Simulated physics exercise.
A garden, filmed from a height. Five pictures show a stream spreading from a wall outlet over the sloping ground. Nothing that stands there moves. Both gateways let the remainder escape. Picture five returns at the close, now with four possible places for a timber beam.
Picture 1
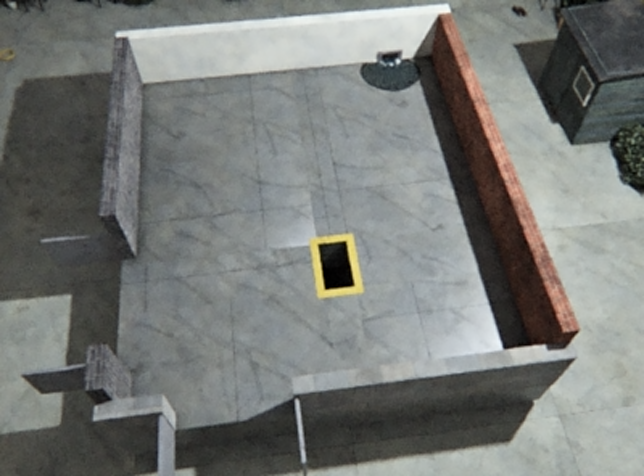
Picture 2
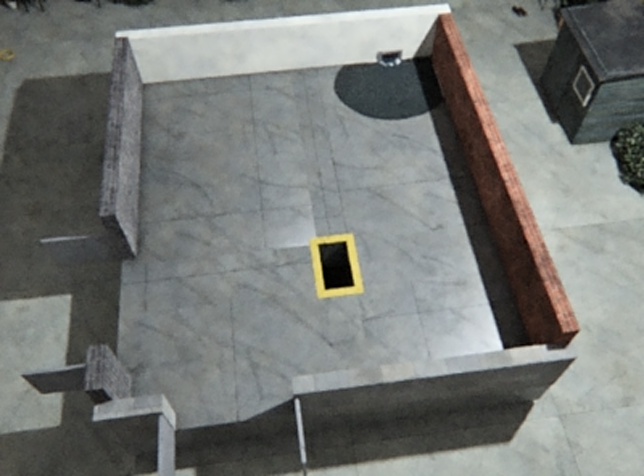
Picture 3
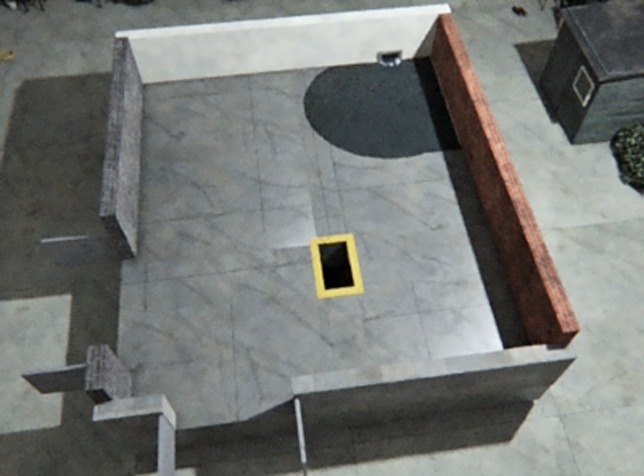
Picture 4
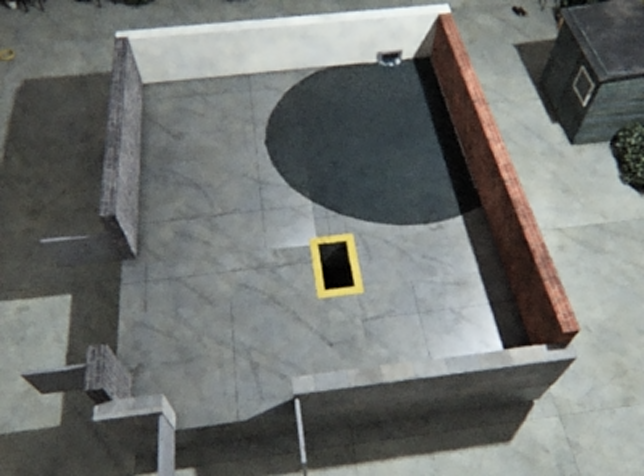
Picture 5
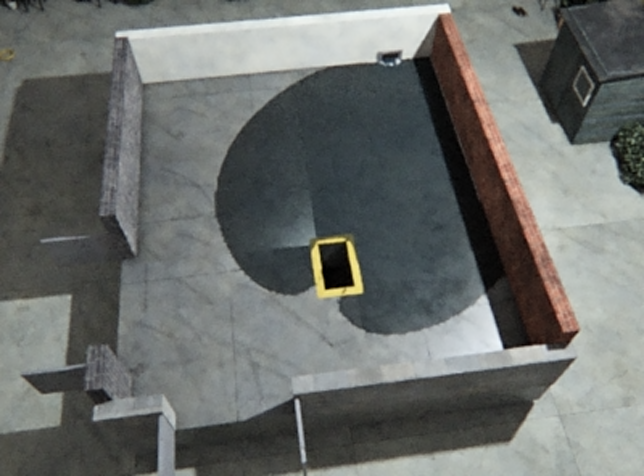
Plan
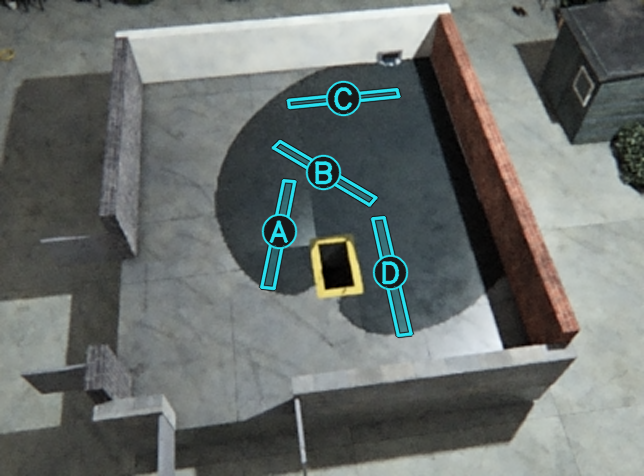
Dark water spreads from a small outlet at the top right of a walled grey yard, seen from above. It widens left and downward across the paving, along the red brick wall. The dark patch then reaches the yellow-edged gully and surrounds most of it, leaving the yard's left side dry.
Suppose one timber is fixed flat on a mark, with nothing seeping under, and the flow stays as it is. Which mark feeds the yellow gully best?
A.
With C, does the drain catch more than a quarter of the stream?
No, it does not.
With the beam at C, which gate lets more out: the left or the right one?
The right one.
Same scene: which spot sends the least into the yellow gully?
Spot B.
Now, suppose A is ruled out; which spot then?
Spot D.
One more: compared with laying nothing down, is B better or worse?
It is worse.
In cyan, A from (267, 287) to (289, 181); B from (276, 144) to (372, 201); C from (288, 103) to (397, 93); D from (404, 334) to (378, 218).
With A, about 31 % of the stream goes into the yellow gully, about 69 % out by the gates.
With B, about 11 % of the stream goes into the yellow gully, about 89 % out by the gates.
With C, about 15 % of the stream goes into the yellow gully, about 85 % out by the gates.
With D, about 22 % of the stream goes into the yellow gully, about 78 % out by the gates.
